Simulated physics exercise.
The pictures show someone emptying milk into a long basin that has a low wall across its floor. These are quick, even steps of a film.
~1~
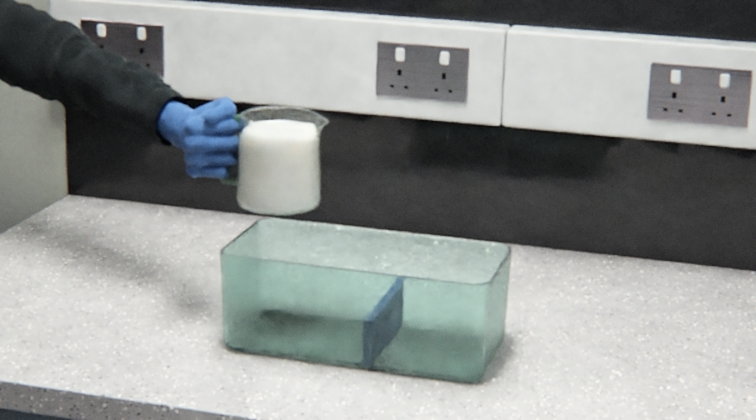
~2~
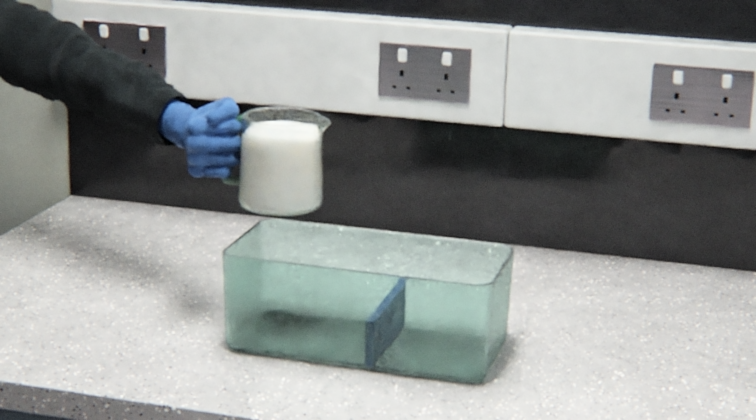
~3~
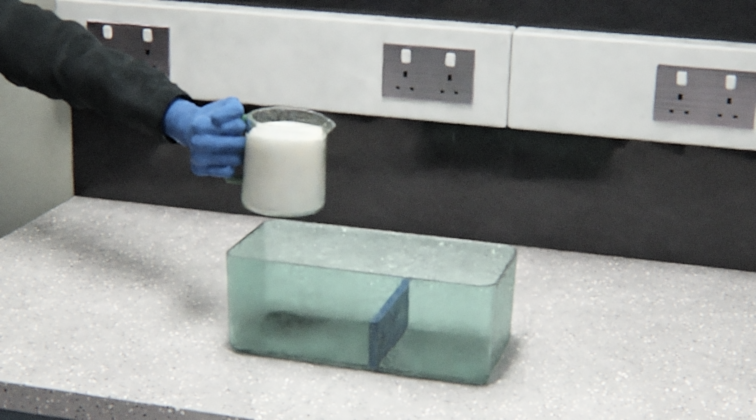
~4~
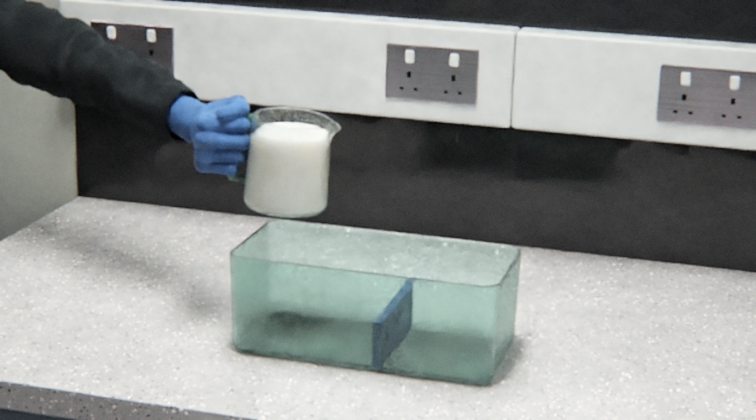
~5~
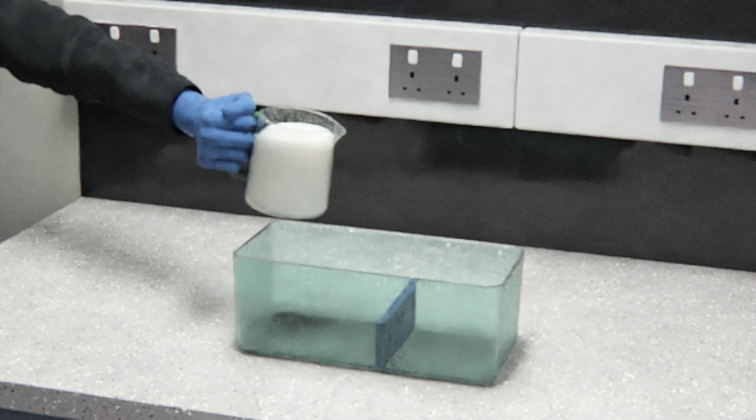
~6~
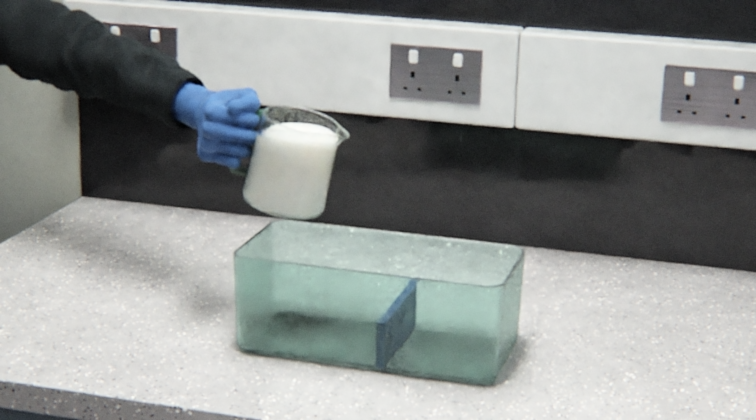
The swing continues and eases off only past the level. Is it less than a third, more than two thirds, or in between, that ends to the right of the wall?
The share right of the wall is under a third.
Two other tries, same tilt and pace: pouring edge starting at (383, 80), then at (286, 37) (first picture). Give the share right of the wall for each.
The first gives 95 %, the second 5 %.
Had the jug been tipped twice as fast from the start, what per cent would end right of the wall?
About 10 per cent.
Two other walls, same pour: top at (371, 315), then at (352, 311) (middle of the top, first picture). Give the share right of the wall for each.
Near 55 % and 80 %.
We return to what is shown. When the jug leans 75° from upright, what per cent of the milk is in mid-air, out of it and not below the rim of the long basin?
Close to 15 per cent.
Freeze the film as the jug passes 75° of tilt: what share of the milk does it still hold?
Roughly 75 in a hundred.
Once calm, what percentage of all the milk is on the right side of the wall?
Some 20 per cent.
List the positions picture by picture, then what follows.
In the first picture, it leans 0°; its right rim is at (328, 122); the milk meets the walls at (246, 125) and (318, 132); the long basin's rim runs from (240, 236) to (501, 267); the wall's top is at (385, 301).
In the second picture, it leans 1°; its right rim is at (330, 123); the milk meets the walls at (248, 126) and (321, 133).
In the third picture, it leans 2°; its right rim is at (335, 125); the milk meets the walls at (253, 126) and (325, 135).
In the fourth picture, it leans 5°; its right rim is at (340, 128); the milk meets the walls at (257, 128) and (330, 136).
In the fifth picture, it leans 8°; its right rim is at (345, 132); the milk meets the walls at (262, 129) and (335, 136).
In the sixth picture, it leans 12°; its right rim is at (348, 136); the milk meets the walls at (263, 131) and (339, 137).
A moment on, the jug is tipped on its side and 77 per cent is still to pour, 4 is left of the wall and 3 right of it.
Next, the jug is tipped right over and 18 per cent is still to pour, 52 is left of the wall and 19 right of it.
Then the jug is tipped right over and 0 per cent is still to pour, 79 is left of the wall and 20 right of it.
Later the jug is tipped right over and 0 per cent is still to pour, 79 is left of the wall and 20 right of it.
In the end 79 per cent lies left of the wall, 20 right of it and 1 outside.
